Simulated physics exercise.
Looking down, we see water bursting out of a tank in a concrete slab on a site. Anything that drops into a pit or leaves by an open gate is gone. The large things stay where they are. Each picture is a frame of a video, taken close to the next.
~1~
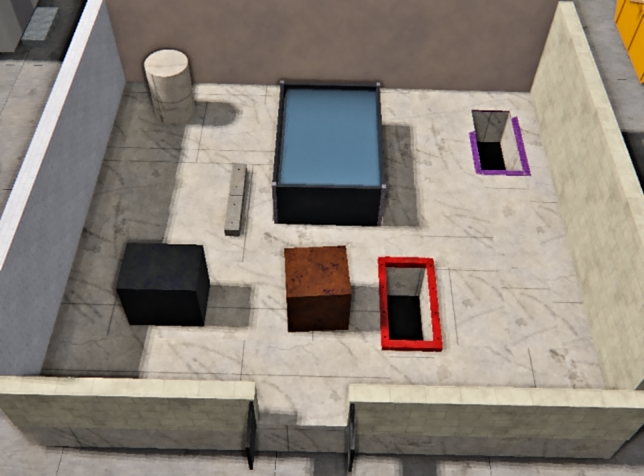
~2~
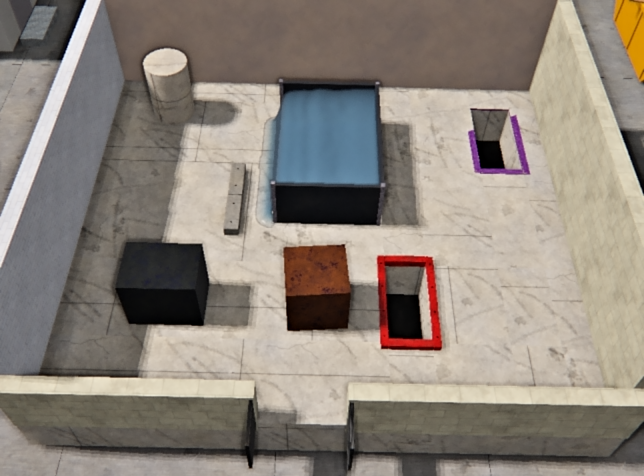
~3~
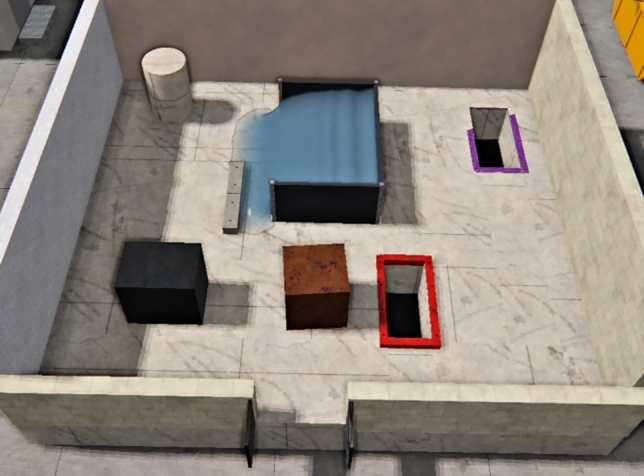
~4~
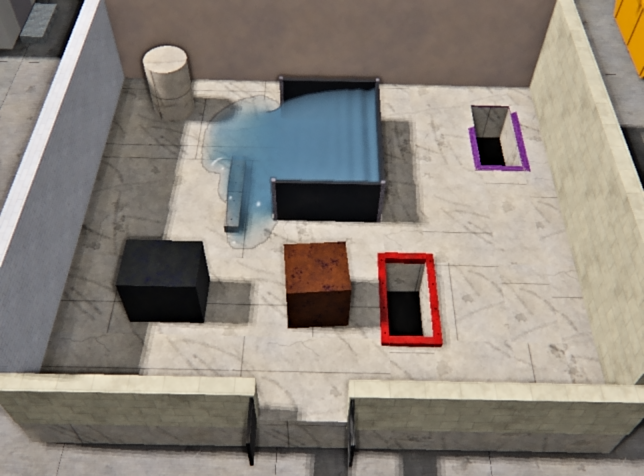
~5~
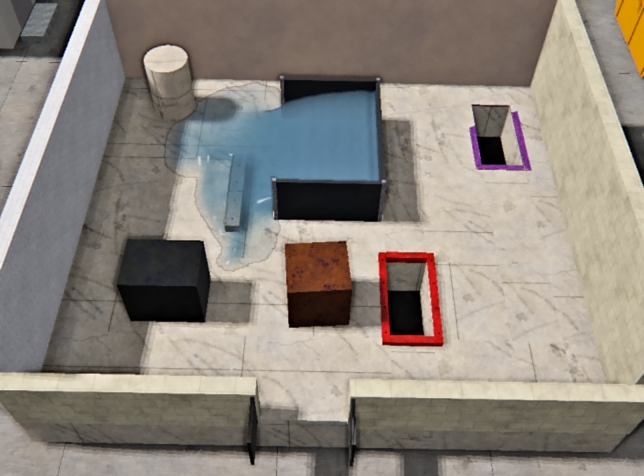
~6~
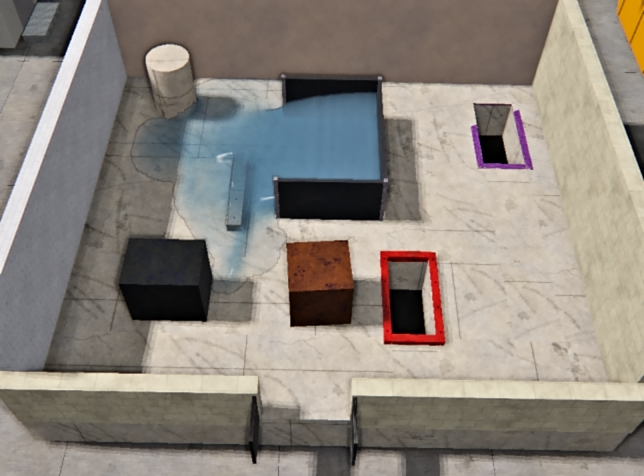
Blue water bursts from the left side of an open dark-walled tank in a walled concrete yard, seen from above at an angle. A pale cylinder stands at the back left, a low grey block beside the tank, black and rust-brown boxes nearer, and red- and purple-edged openings to the right. The water spreads left, runs around the low block, then reaches toward the viewer, thinning, while the view shifts barely.
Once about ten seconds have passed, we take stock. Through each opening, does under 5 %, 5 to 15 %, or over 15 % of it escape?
Escaping: Through the gate, 5 to 15 %; through the purple pit, 5 to 15 %; through the red pit, under 5 %.
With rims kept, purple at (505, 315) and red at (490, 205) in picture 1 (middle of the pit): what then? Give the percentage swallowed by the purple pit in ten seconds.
Purple: 12 %.
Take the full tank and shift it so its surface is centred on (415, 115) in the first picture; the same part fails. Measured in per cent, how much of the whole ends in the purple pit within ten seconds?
The purple pit takes 2 per cent.
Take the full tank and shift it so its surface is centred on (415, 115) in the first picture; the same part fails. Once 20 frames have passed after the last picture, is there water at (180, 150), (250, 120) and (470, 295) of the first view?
Taking them as they were asked, they come out soaked, soaked, bone dry.
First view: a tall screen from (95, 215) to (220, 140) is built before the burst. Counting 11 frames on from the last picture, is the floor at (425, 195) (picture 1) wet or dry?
Waterless.
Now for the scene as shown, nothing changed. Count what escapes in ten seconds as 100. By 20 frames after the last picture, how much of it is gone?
I'd put it near 10 in a hundred.
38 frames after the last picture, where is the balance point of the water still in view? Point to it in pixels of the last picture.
Near (245, 220) in the last view.
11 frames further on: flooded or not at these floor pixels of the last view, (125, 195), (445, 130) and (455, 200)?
Listed points: Inundated / unwetted / unwetted.
A moment on, water covers 35 % of the floor; the gate 0 %, the purple pit 0 %, the red pit 0 %.
Next, water covers 40 % of the floor; the gate 0 %, the purple pit 0 %, the red pit 0 %.
Then, water covers 50 % of the floor; the gate 2 %, the purple pit 0 %, the red pit 0 %.
Later, water covers 70 % of the floor; the gate 5 %, the purple pit 2 %, the red pit 0 %.
In the end, water covers 90 % of the floor; the gate 9 %, the purple pit 8 %, the red pit 1 %.
